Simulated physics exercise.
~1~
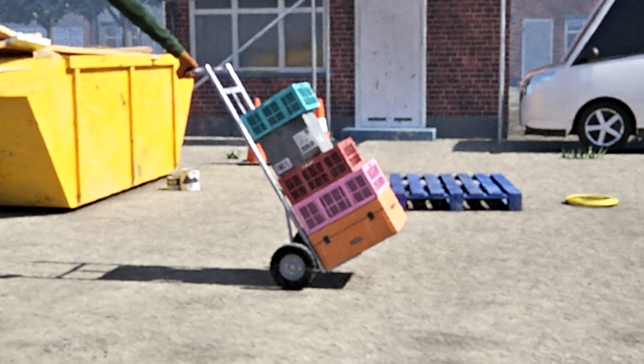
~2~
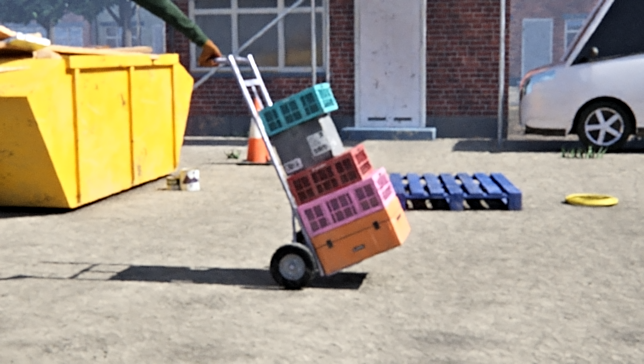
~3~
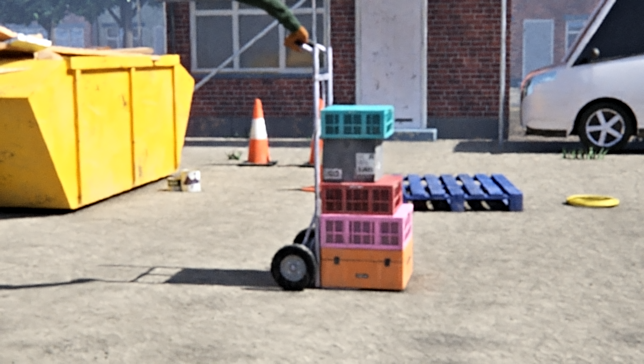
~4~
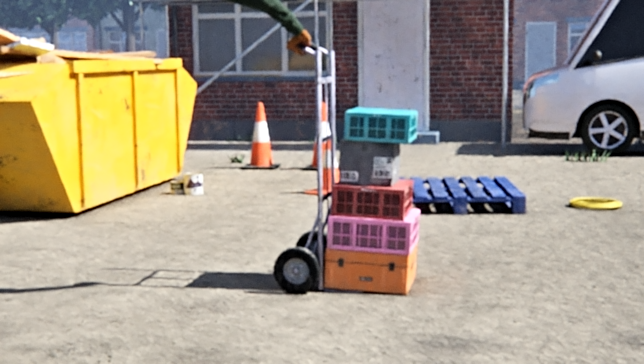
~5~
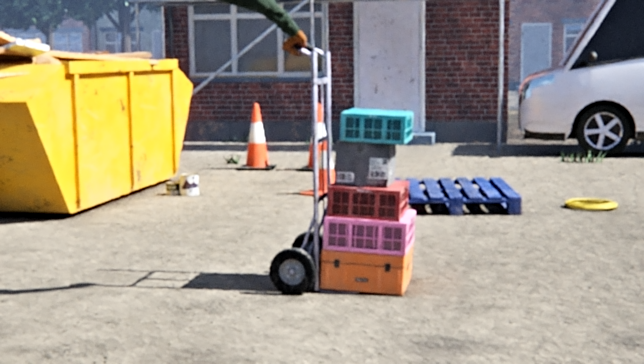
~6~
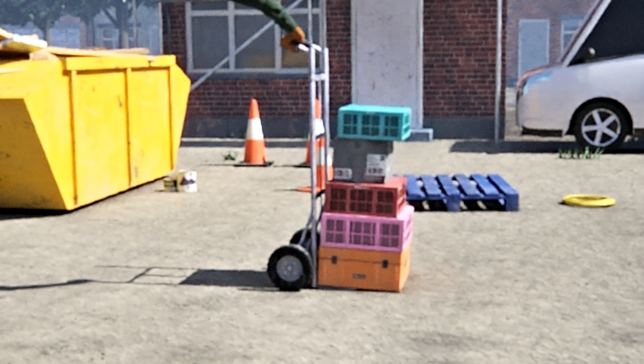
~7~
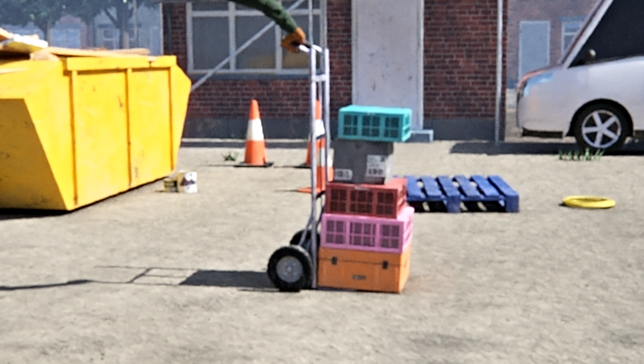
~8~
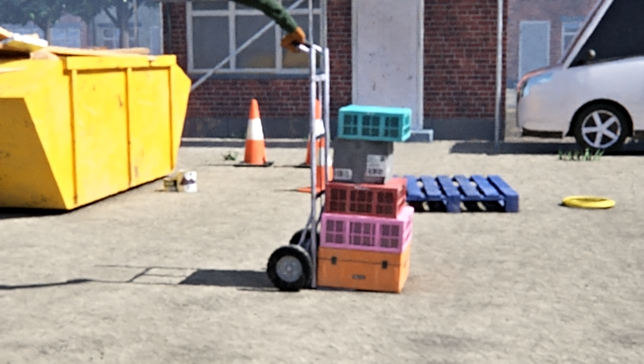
A gloved hand tipping a loaded sack truck upright, the turquoise crate on top sliding slightly right but the stack staying standing.
